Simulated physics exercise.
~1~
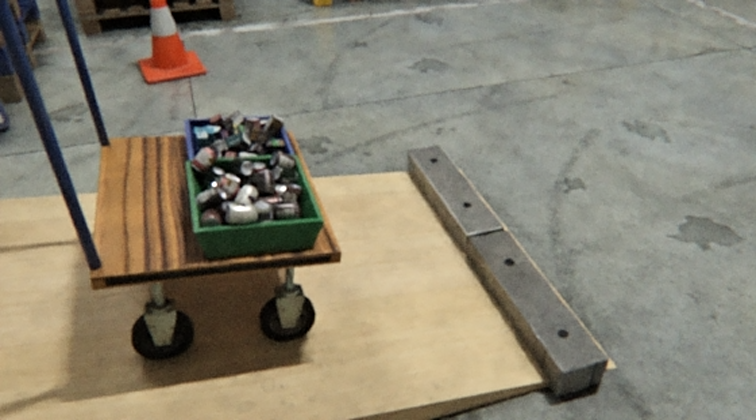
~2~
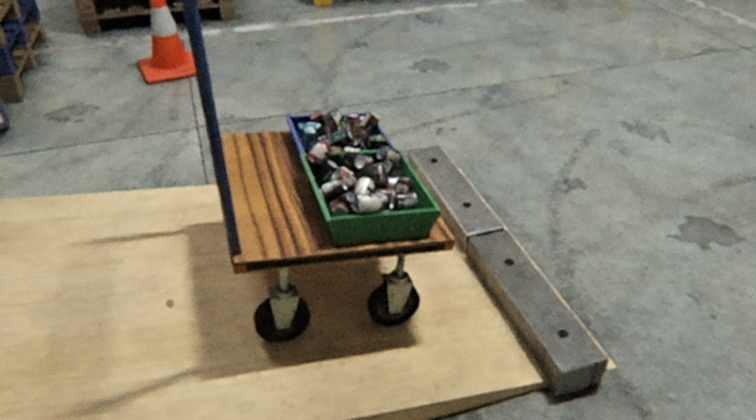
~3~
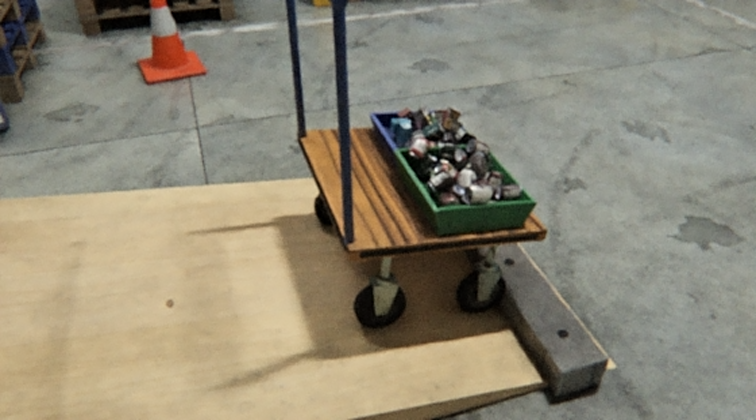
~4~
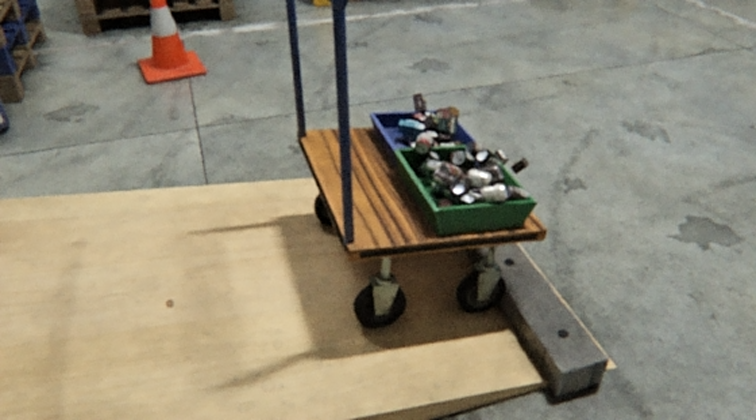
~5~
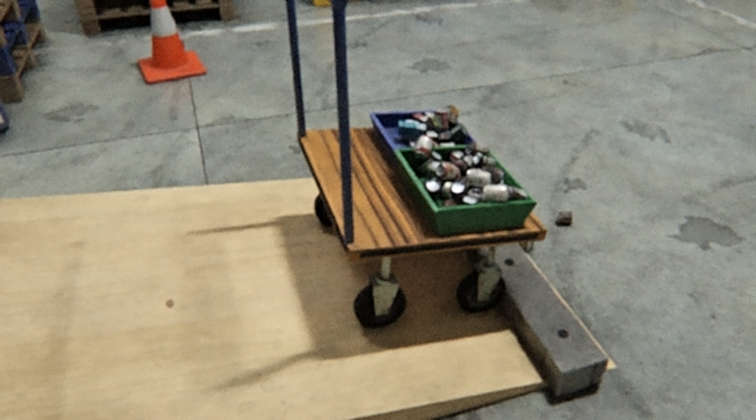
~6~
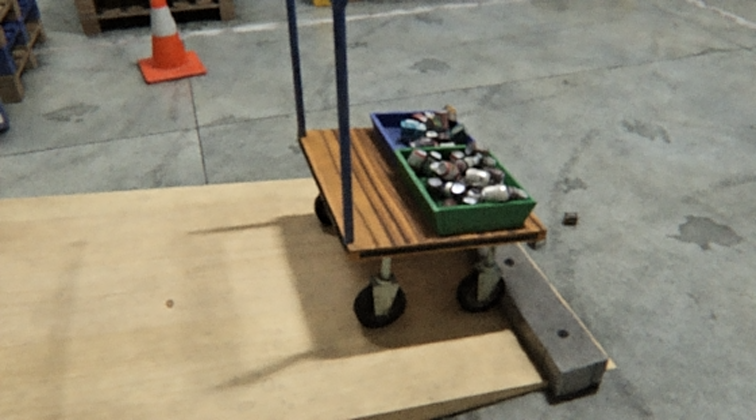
At the start, a wooden platform trolley with blue upright poles stands on a pale plywood ramp, carrying a blue box and a green box filled with small loose cans and cartons. It rolls to the right toward a dark kerb, while an orange cone stands behind. The trolley reaches the kerb and stops short without tipping, both boxes holding their places on the deck. The loose pieces jolt forward, and some hop up above the box edges. A small piece lands on the concrete beyond the kerb and shifts slightly, while the boxes remain well filled.
